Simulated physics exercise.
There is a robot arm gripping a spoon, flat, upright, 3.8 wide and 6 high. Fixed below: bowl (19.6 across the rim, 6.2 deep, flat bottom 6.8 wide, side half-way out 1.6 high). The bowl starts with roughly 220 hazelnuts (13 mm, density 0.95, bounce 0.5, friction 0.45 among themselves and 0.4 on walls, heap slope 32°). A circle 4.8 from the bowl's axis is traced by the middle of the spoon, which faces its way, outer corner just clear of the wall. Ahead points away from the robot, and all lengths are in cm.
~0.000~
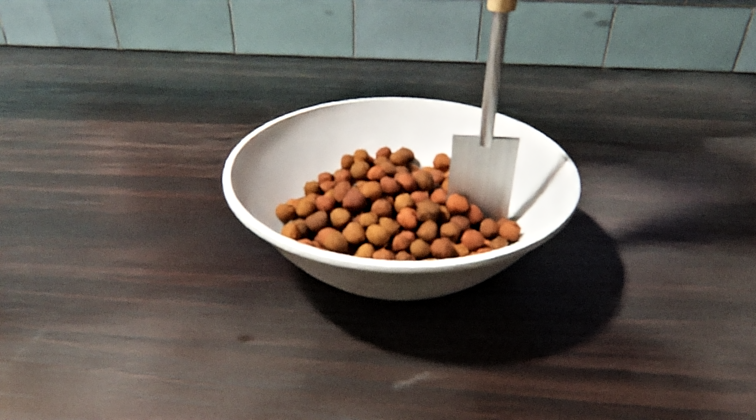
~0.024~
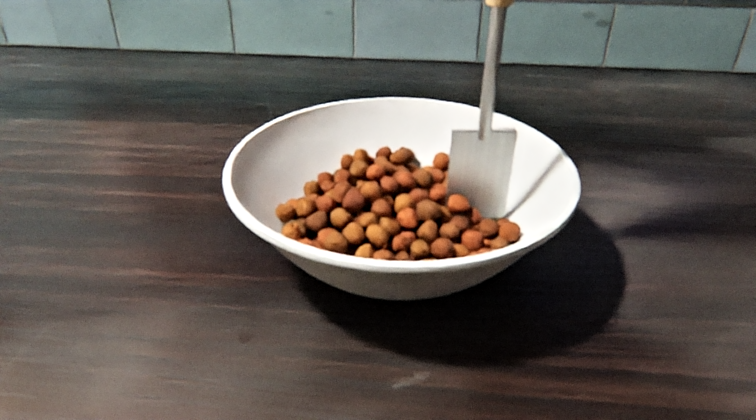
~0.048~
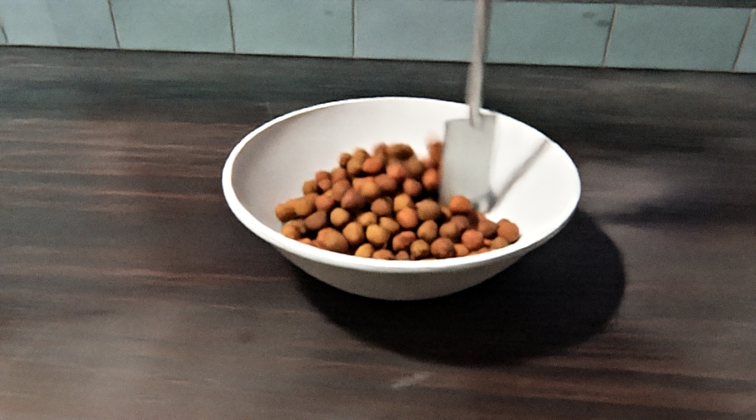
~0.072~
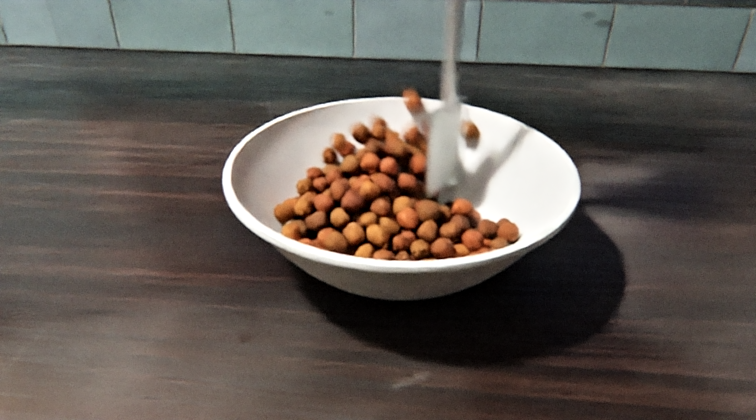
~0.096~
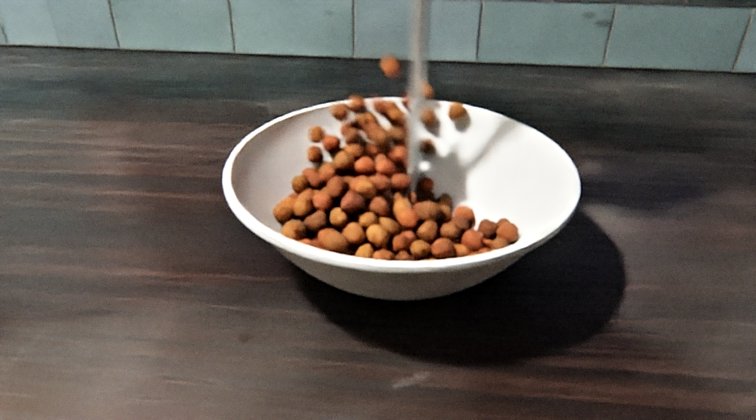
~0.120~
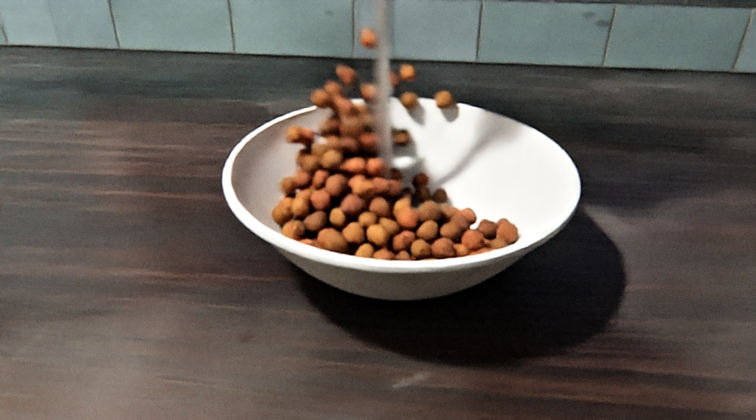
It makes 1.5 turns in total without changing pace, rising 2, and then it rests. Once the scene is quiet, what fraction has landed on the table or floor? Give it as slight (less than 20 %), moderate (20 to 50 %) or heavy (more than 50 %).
It is moderate.
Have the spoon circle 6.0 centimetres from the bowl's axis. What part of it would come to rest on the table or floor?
Close to 5 in a hundred then.
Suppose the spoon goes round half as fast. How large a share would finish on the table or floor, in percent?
Estimated share: Near 5 %.
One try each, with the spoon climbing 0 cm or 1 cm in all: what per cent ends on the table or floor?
Roughly 45 and 35 per cent.
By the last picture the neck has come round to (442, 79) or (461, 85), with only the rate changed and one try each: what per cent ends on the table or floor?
Near 5 in a hundred for the first and near 5 in a hundred for the second.
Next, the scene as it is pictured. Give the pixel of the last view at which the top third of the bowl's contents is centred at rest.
Looks like roughly (410, 215) to me.
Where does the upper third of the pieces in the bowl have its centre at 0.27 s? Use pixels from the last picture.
About pixel (407, 229).
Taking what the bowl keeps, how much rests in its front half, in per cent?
Near 50 per cent of what stays in the bowl.
After 0.27 s, 272° round, highest piece 11 above the table; 178 in the bowl, 7 on the table or floor, 38 in flight or on the tool.
After 0.42 s, 76° round, highest piece 10 above the table; 153 in the bowl, 56 on the table or floor, 14 in flight or on the tool.
After 0.70 s, 180° round, highest piece 4 above the table; 151 in the bowl, 72 on the table or floor.
After 1.40 s, 180° round, highest piece 4 above the table; 151 in the bowl, 72 on the table or floor.
In the end, 151 in the bowl, 72 on the table or floor. That is 32 % on the table or floor.
